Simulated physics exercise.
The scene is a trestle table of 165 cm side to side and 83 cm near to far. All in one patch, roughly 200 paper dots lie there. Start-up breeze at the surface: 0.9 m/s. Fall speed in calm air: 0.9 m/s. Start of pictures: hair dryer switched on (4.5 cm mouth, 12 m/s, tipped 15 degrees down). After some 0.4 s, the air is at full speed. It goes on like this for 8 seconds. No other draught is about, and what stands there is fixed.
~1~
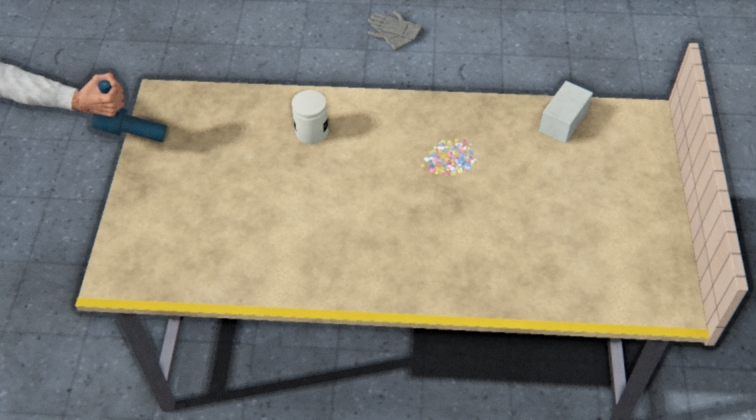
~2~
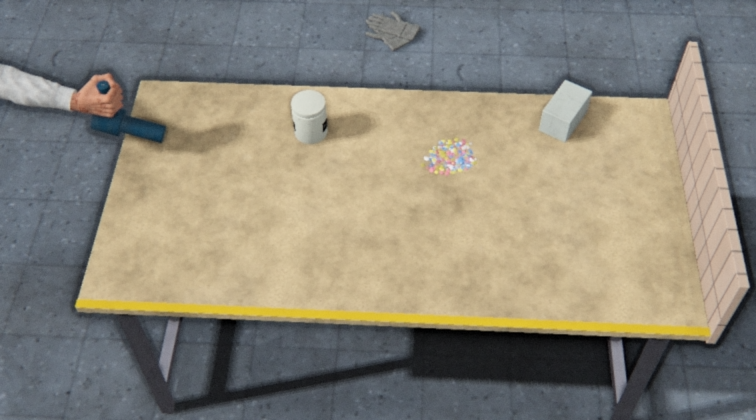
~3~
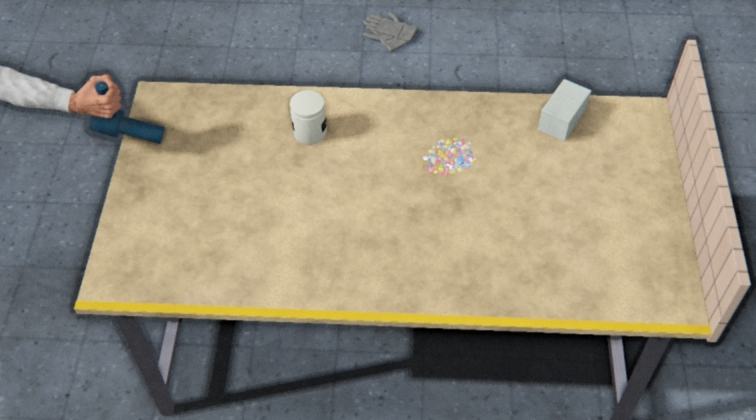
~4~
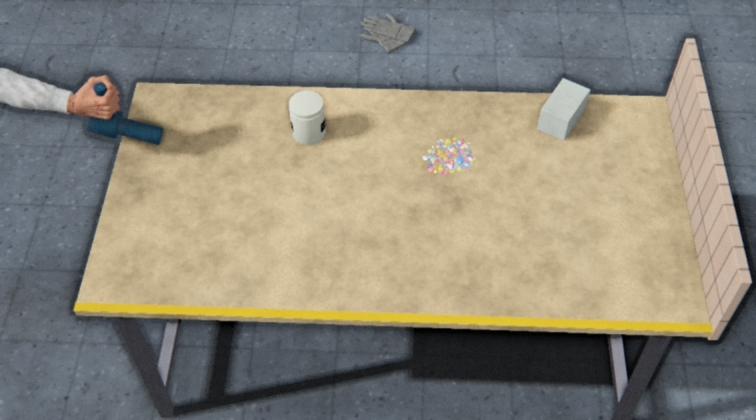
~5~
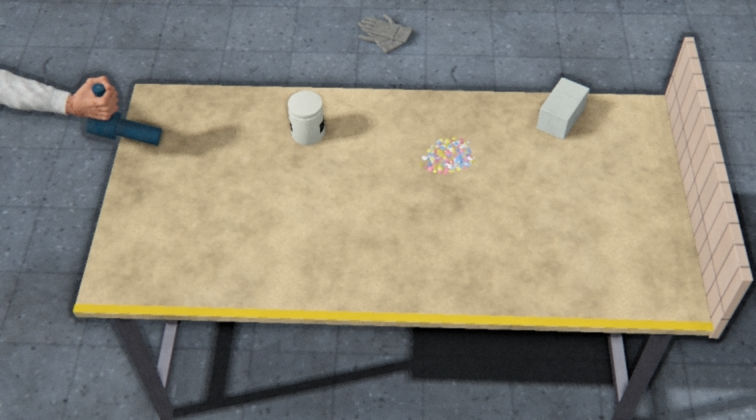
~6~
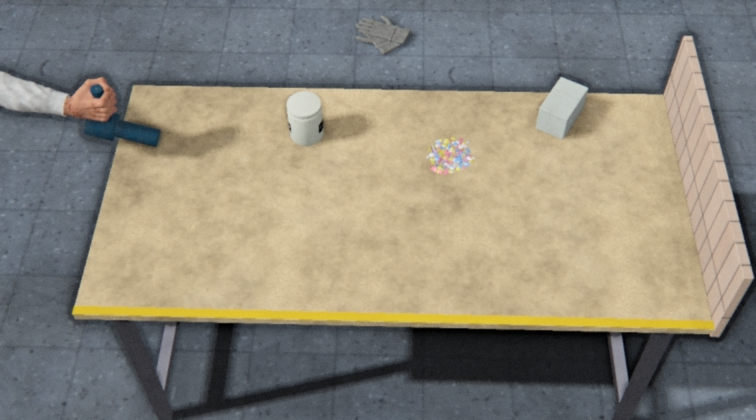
On a trestle table, a hand holding a hair dryer toward a patch of paper dots, the dots barely stirring.
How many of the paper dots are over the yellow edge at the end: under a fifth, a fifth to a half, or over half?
Below a fifth of the paper dots finish over the yellow edge.
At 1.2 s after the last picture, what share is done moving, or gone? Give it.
About 60 %.
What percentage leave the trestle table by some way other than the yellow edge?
Near 70 %.
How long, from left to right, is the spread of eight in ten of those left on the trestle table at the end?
Looks like some 20 cm to me.
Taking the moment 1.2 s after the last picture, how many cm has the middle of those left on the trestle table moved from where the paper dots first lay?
Centre offset: Approx. 65 cm.
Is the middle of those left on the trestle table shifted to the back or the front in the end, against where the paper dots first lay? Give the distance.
It ends behind its start, some 5 cm.
Then, 1.2 s after the last picture, 0 % are over the yellow edge; the middle of those still in play is near (674, 145); 59 % have settled or left.
Then, 2.2 s after the last picture, 0 % are over the yellow edge; the middle of those still in play is near (676, 150); 72 % have settled or left.
Then, 4.0 s after the last picture, 0 % are over the yellow edge; the middle of those still in play is near (676, 153); 76 % have settled or left.
Then, 7.6 s after the last picture, at the end, 0 % are over the yellow edge; the middle of those still in play is near (676, 153).
